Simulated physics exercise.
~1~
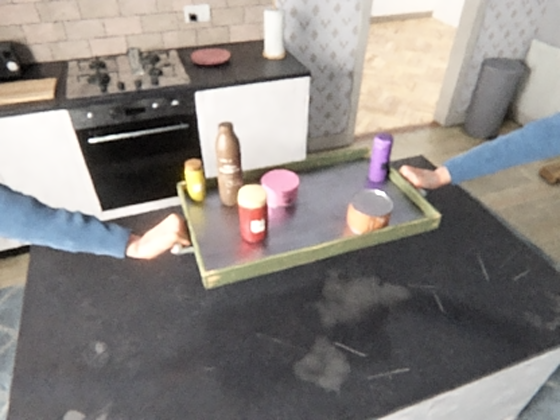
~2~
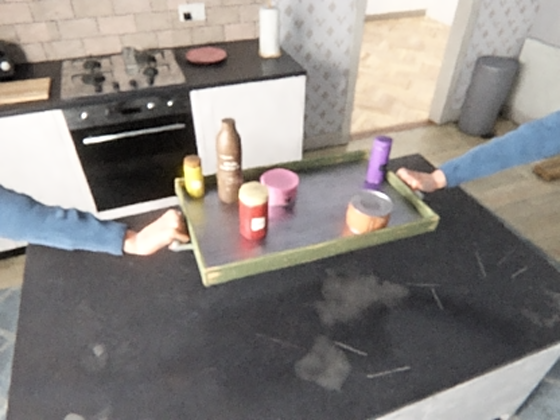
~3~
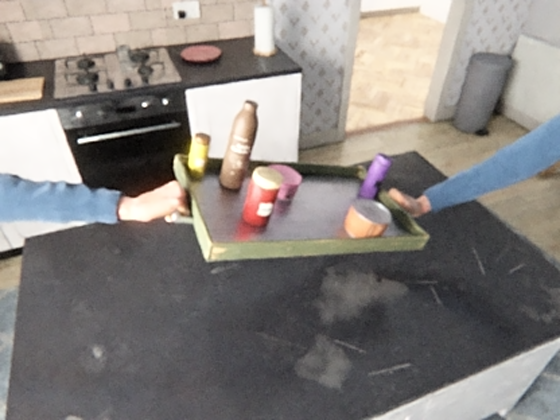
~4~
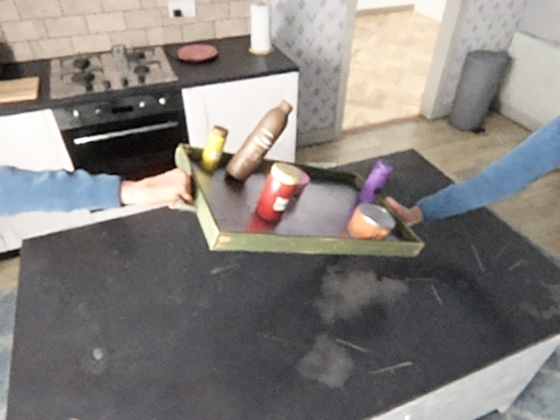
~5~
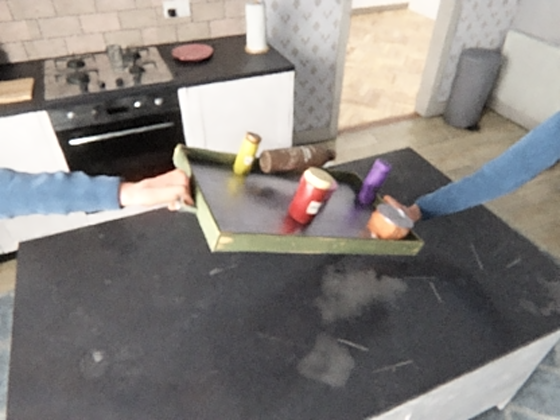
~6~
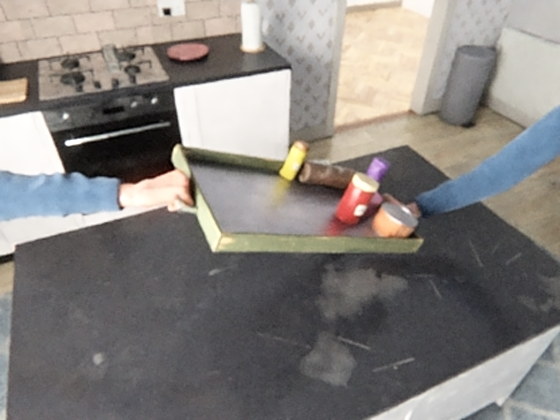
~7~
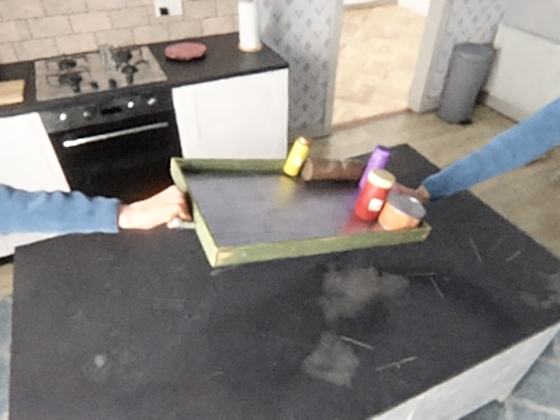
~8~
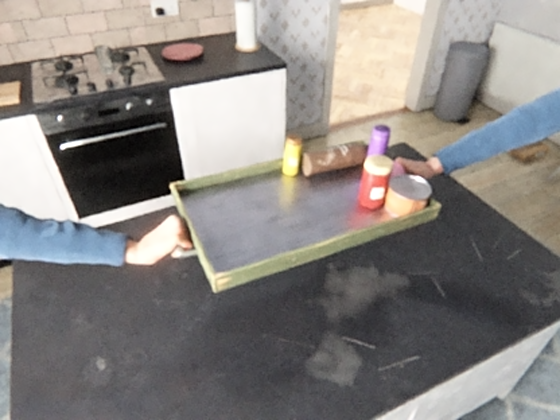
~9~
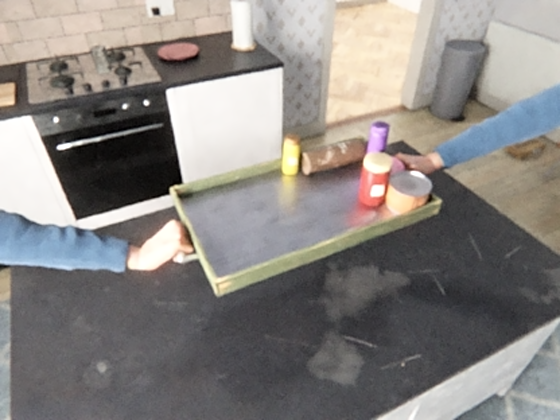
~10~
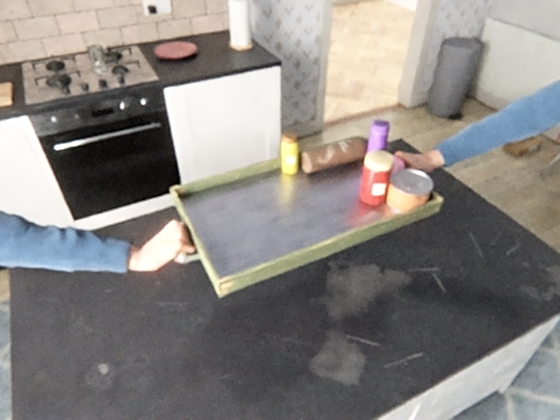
To begin with, two hands hold a green-rimmed tray level above a dark kitchen counter, carrying a tall brown bottle, a red jar, yellow and purple shakers, and pink and orange tubs. The hands tip the tray down to the right, and the bottle leans over and falls onto its side. The red jar, yellow shaker and pink tub slide right, bunching with the bottle near the purple shaker and orange tub. The hands then level the tray. Everything settles toward the right end, the bottle lying down while the jar and shakers stand upright.
